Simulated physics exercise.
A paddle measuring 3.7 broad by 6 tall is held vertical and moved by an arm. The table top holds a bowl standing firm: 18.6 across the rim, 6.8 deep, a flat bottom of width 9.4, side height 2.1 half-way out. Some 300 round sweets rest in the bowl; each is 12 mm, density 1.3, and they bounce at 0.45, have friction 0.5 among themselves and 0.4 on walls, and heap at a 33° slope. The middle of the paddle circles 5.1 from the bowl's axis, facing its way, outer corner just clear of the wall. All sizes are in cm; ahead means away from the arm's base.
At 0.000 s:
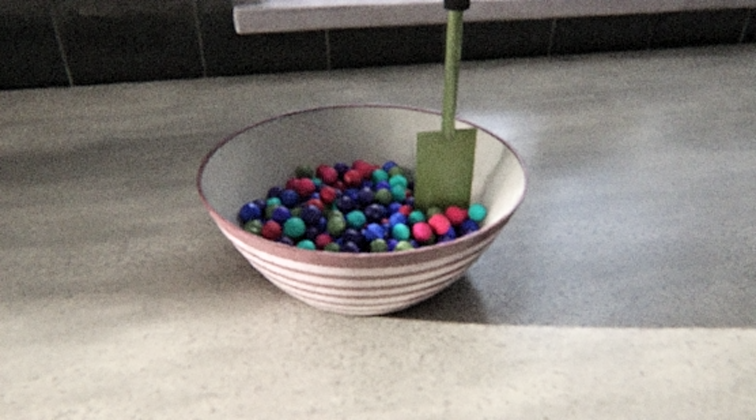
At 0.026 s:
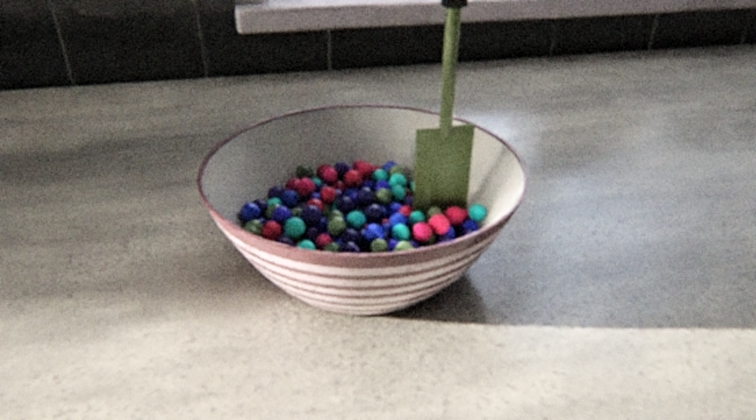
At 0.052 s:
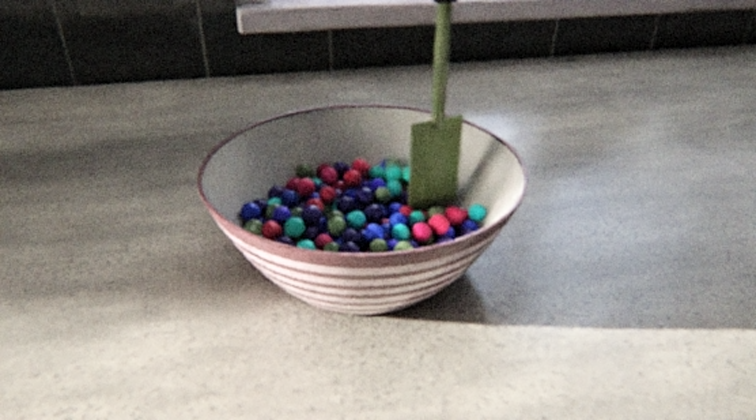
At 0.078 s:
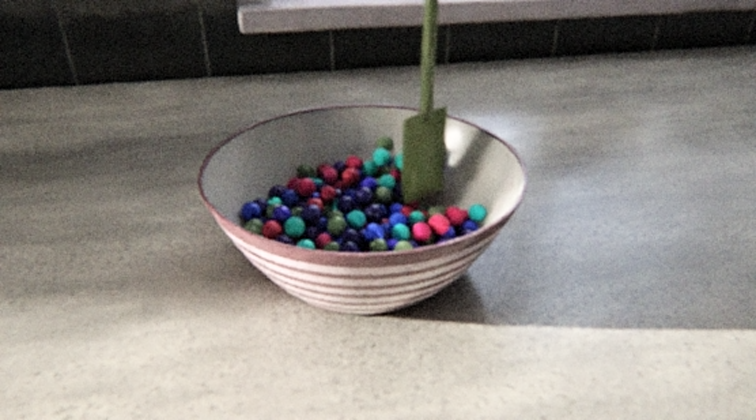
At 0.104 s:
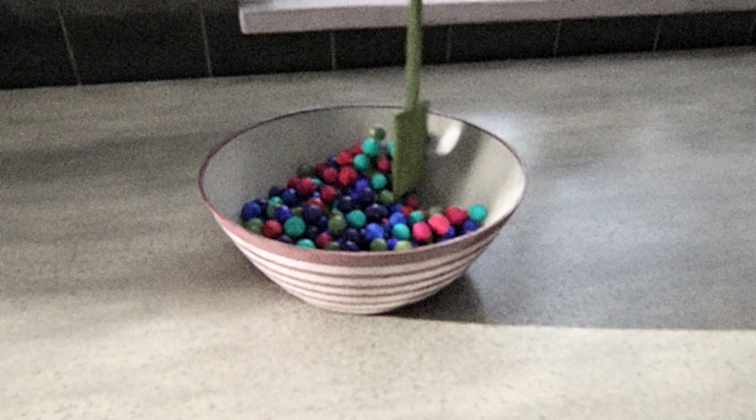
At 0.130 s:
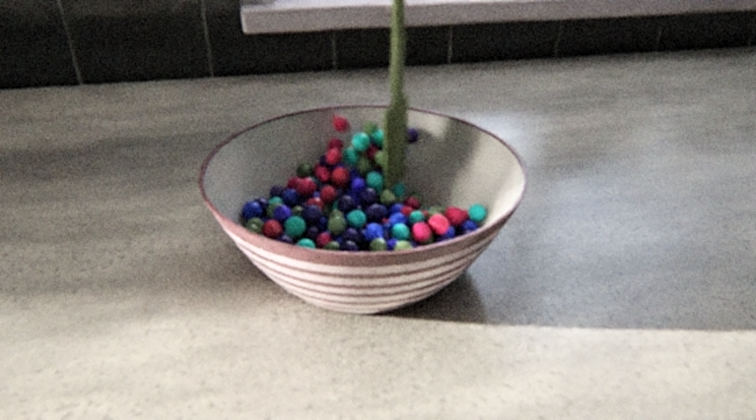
Green paddle sweeping leftward through colourful round sweets in a striped bowl, turning edge-on as they heap against the far side.
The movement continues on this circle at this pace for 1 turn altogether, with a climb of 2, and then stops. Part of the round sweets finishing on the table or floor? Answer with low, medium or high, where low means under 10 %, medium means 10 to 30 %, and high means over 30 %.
Low.
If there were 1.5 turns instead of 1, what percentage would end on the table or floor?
Estimate: Near 5 %.
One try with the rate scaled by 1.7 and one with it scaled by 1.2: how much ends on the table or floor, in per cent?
It would be about 15 and 5 percent respectively.
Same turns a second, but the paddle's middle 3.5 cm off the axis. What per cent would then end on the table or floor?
Then about 0 %.
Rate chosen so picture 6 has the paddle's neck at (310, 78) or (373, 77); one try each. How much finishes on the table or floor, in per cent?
Close to 20 and 10 in a hundred.
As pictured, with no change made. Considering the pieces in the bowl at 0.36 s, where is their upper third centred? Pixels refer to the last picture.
Around pixel (304, 225).
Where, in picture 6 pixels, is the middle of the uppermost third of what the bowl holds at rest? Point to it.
Roughly pixel (389, 226).
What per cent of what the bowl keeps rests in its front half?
It comes to near 55 percent.
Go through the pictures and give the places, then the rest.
Paddle neck at (449, 106), 0° round; upper third of the load around (355, 216), from x 250 to 475, top at y 170; 304 in the bowl, in the first frame.
Paddle neck at (447, 103), 4° round; upper third of the load around (356, 216), from x 250 to 475, top at y 170, in the second frame.
Paddle neck at (439, 96), 16° round; upper third of the load around (360, 215), from x 250 to 475, top at y 165, in the third frame.
Paddle neck at (427, 90), 29° round; upper third of the load around (359, 213), from x 250 to 475, top at y 145, in the fourth frame.
Paddle neck at (413, 85), 42° round; upper third of the load around (356, 212), from x 250 to 475, top at y 135, in the fifth frame.
Paddle neck at (397, 80), 55° round; upper third of the load around (354, 212), from x 250 to 475, top at y 125; 304 in the bowl, in the sixth frame.
By 0.36 s, 173° round, highest piece 9 above the table; 298 in the bowl, 4 on the table or floor, 2 in flight or on the tool.
By 0.60 s, 291° round, highest piece 7 above the table; 294 in the bowl, 9 on the table or floor, 1 in flight or on the tool.
By 0.91 s, 0° round, highest piece 6 above the table; 294 in the bowl, 10 on the table or floor.
By 1.61 s, 0° round, highest piece 6 above the table; 294 in the bowl, 10 on the table or floor.
Final count, 294 in the bowl, 10 on the table or floor. That is 3 % on the table or floor.
